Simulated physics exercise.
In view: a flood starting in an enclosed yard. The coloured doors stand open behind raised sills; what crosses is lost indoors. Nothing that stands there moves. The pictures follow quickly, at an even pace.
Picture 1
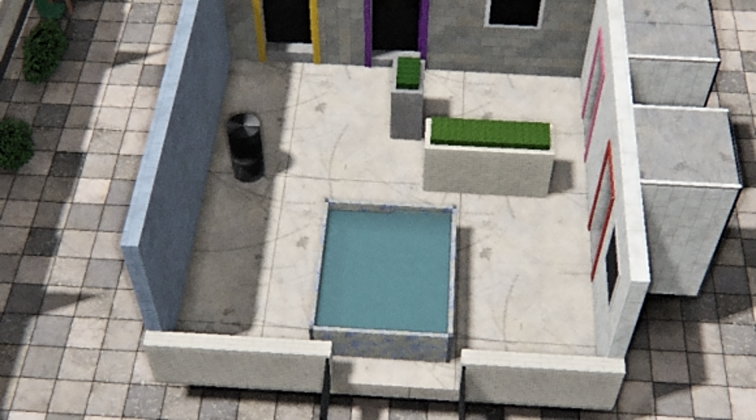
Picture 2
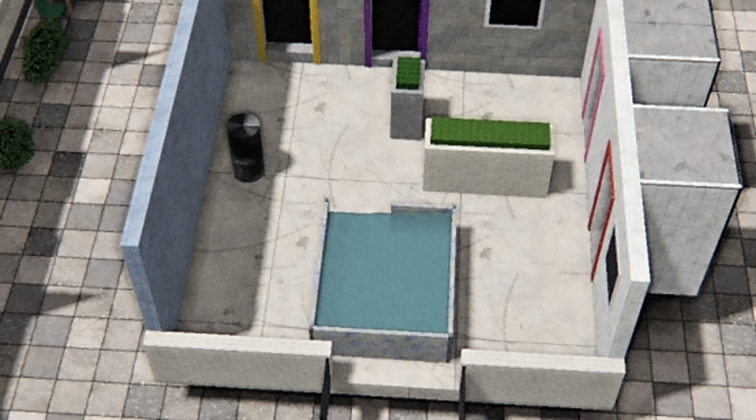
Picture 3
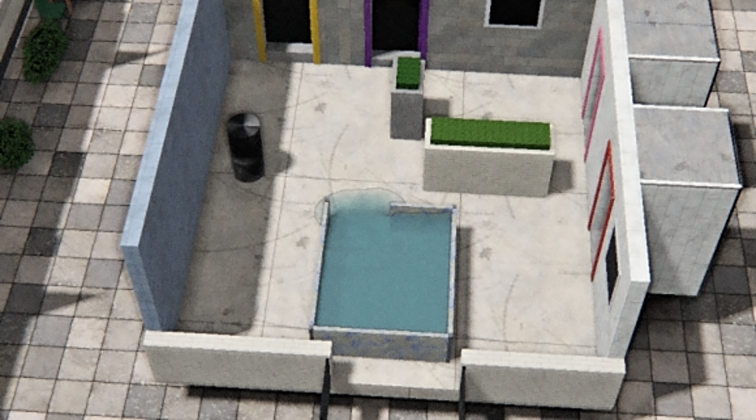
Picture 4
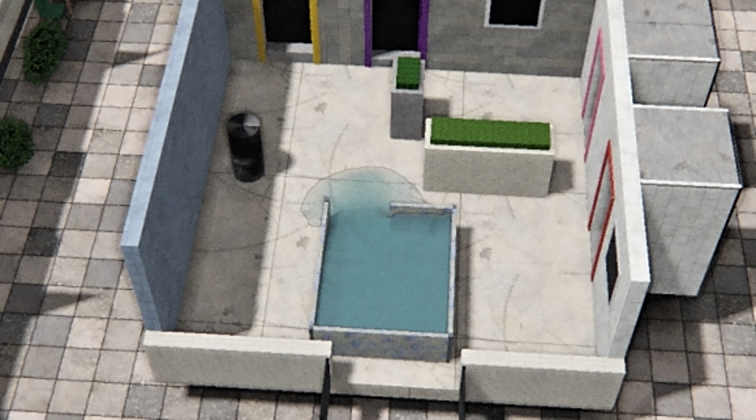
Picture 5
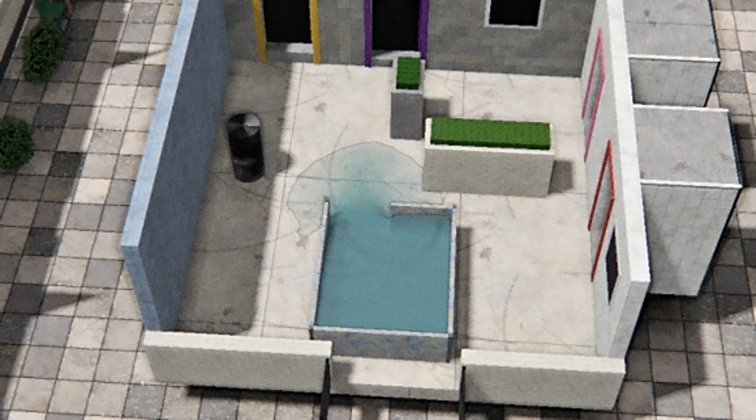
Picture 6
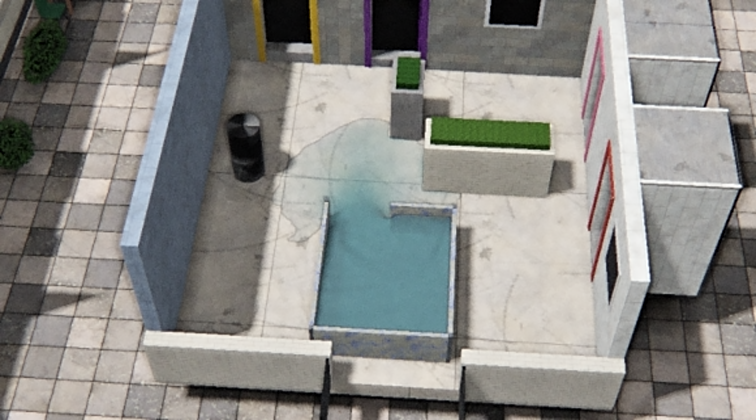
Water pouring from a gap in the far side of a square tank, spreading across the pale floor of a walled yard.
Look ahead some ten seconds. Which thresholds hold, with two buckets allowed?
One by one: The purple door holds within the limit; the yellow door holds within the limit; the red door holds within the limit; the pink door floods.
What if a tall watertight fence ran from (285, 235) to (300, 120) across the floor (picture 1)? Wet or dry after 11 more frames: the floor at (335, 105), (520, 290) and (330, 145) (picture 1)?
As listed: Wet, no water, under water.
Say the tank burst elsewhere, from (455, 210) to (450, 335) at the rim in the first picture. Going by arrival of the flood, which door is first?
I say the red-painted one.
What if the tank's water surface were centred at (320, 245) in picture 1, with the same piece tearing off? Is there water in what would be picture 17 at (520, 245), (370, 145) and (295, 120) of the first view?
In turn: Not flooded, awash, under water.
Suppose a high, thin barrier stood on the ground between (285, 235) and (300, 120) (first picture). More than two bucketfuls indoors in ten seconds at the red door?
One by one: Red stays under.
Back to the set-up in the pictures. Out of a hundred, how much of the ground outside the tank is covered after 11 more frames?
About 40 per cent.
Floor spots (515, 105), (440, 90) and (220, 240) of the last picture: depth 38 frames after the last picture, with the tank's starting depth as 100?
Roughly 12, 12 and 6 per cent, in turn.
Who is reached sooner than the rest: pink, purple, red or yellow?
First comes the door marked purple.
A moment on, water covers 25 % of the floor; the purple door wet at the sill, nothing in, the yellow door not reached, the red door not reached, the pink door not reached.
Next, water covers 40 % of the floor; the purple door under two buckets in, the yellow door wet at the sill, nothing in, the red door not reached, the pink door not reached.
Then, water covers 55 % of the floor; the purple door under two buckets in, the yellow door wet at the sill, nothing in, the red door wet at the sill, nothing in, the pink door under two buckets in.
Later, water covers 75 % of the floor; the purple door under two buckets in, the yellow door wet at the sill, nothing in, the red door wet at the sill, nothing in, the pink door over two buckets in.
In the end, water covers 95 % of the floor; the purple door under two buckets in, the yellow door under two buckets in, the red door wet at the sill, nothing in, the pink door far over two buckets in.
